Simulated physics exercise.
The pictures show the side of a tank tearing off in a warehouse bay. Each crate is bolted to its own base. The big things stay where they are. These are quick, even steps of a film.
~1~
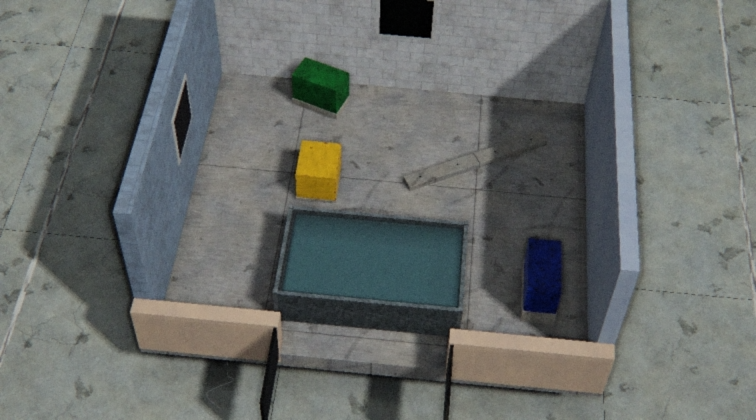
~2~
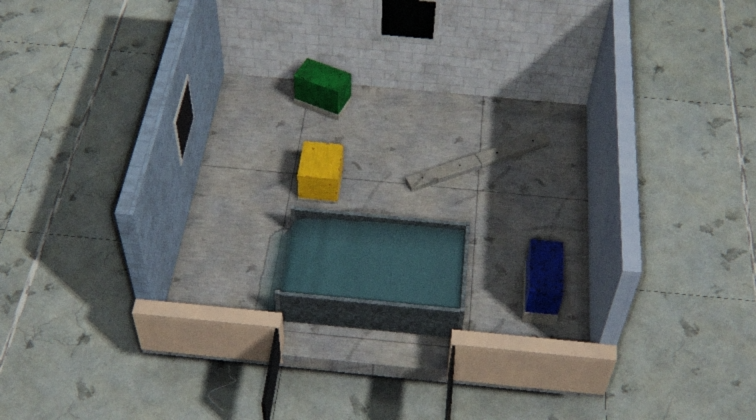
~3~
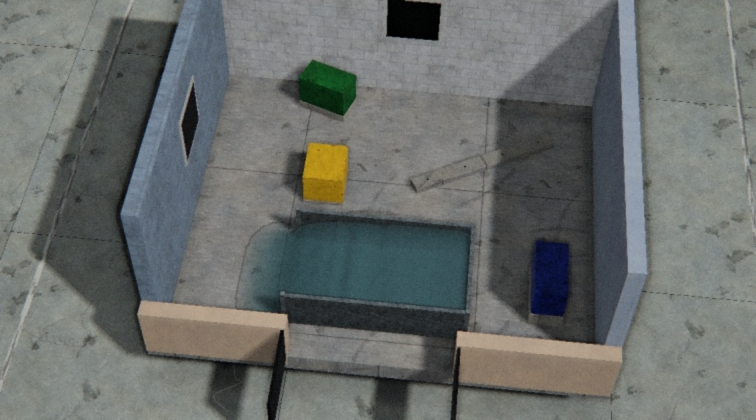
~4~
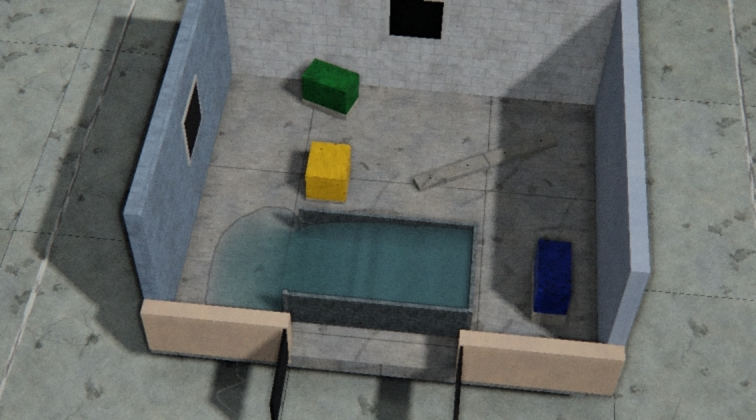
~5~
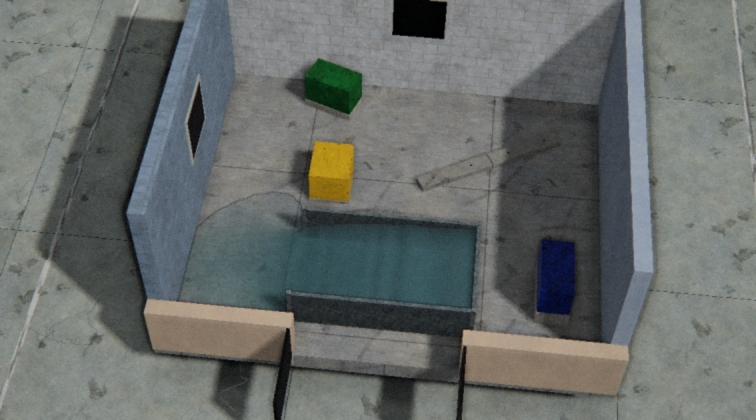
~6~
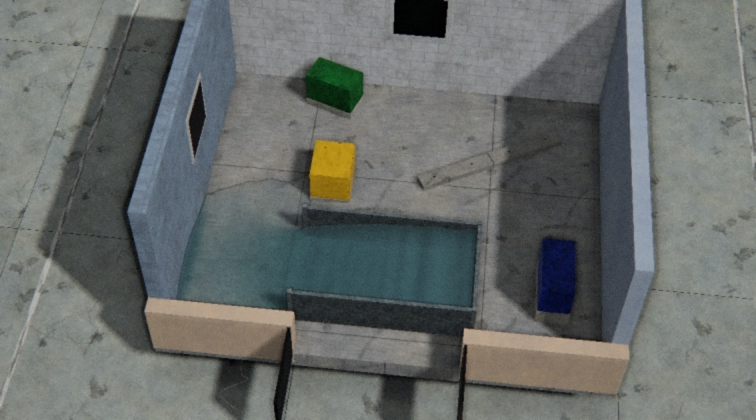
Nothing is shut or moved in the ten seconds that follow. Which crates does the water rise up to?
The green crate is wetted; the blue crate escapes dry; the yellow crate is wetted.
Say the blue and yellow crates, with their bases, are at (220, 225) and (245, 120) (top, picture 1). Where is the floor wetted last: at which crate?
It is the green crate.
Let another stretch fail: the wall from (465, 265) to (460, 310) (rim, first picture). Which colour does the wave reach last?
The green crate.
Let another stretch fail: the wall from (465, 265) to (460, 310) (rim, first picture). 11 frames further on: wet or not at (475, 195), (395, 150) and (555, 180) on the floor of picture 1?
As listed: Under water, clear, covered.
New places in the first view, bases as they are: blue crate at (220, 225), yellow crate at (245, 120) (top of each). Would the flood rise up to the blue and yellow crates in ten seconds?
My reading: Blue crate gets wet, yellow crate is soaked.
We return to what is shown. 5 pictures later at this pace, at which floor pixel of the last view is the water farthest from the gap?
Close to (221, 136).
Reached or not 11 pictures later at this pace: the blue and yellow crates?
In short: Blue crate not reached, yellow crate already wet.
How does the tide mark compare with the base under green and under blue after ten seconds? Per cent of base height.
About 240 and 40 per cent.
A moment on, water covers 20 % of the floor; the green crate not reached, the blue crate not reached, the yellow crate water round its plinth.
Next, water covers 30 % of the floor; the green crate not reached, the blue crate not reached, the yellow crate water round its plinth.
Then, water covers 45 % of the floor; the green crate water round its plinth, the blue crate not reached, the yellow crate water round its plinth.
Later, water covers 70 % of the floor; the green crate water round its plinth, the blue crate water round its plinth, the yellow crate water round its plinth.
In the end, water covers 95 % of the floor; the green crate was topped, the blue crate stayed above the water, the yellow crate was topped.
